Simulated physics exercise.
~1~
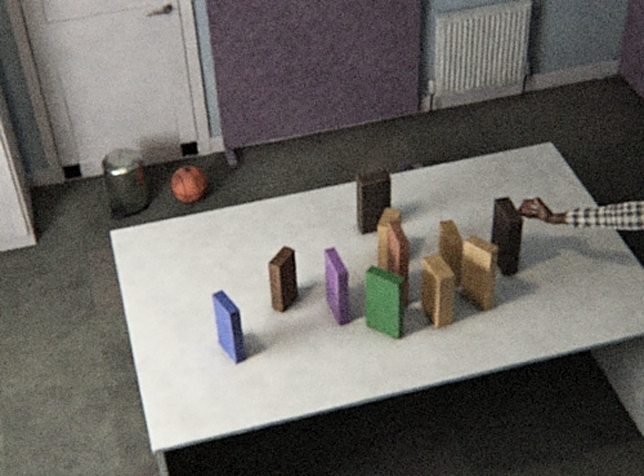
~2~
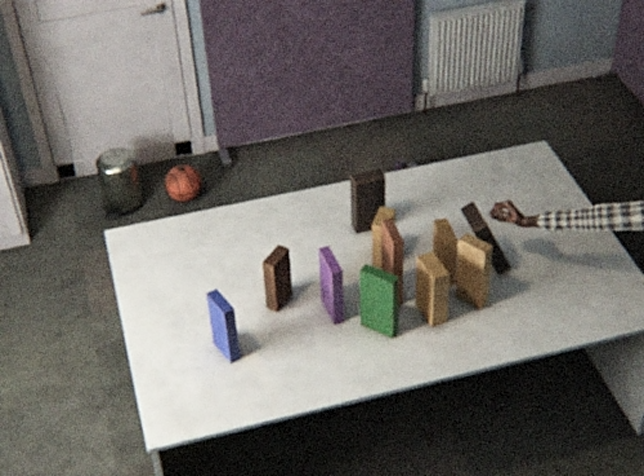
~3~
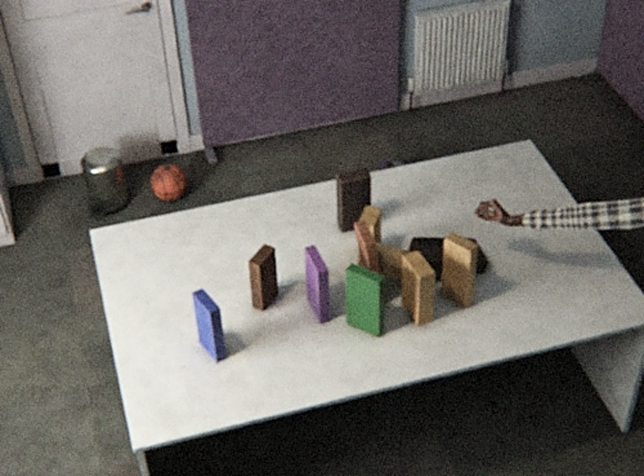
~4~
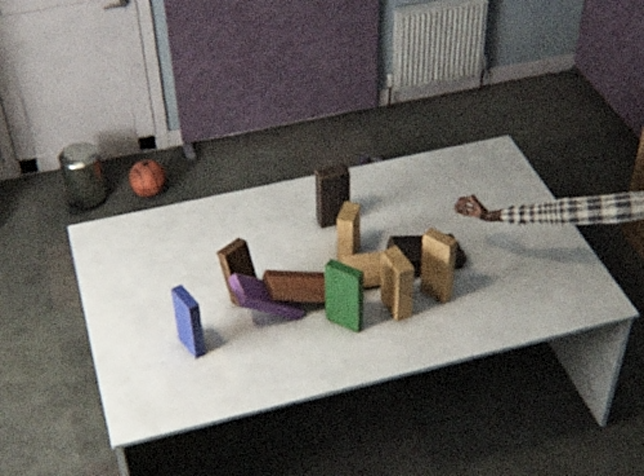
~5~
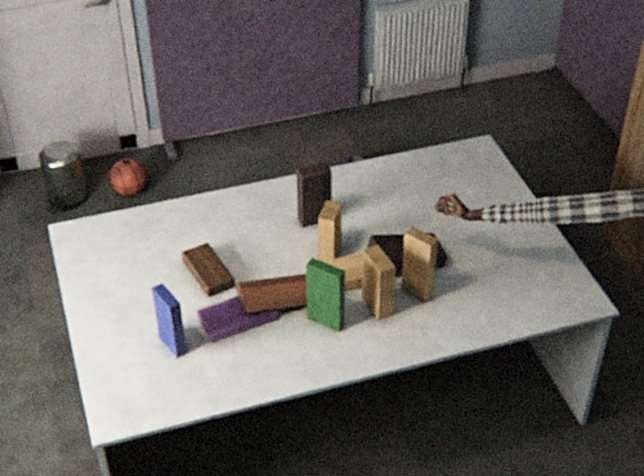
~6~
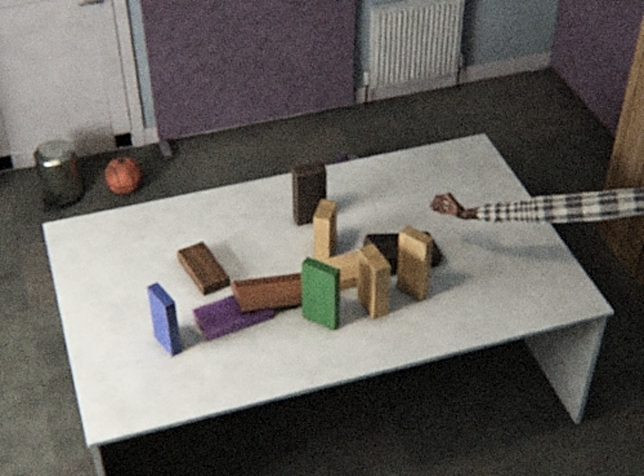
On a white table, a hand tips a dark block, toppling several others including the purple one, while blue and green stay standing.
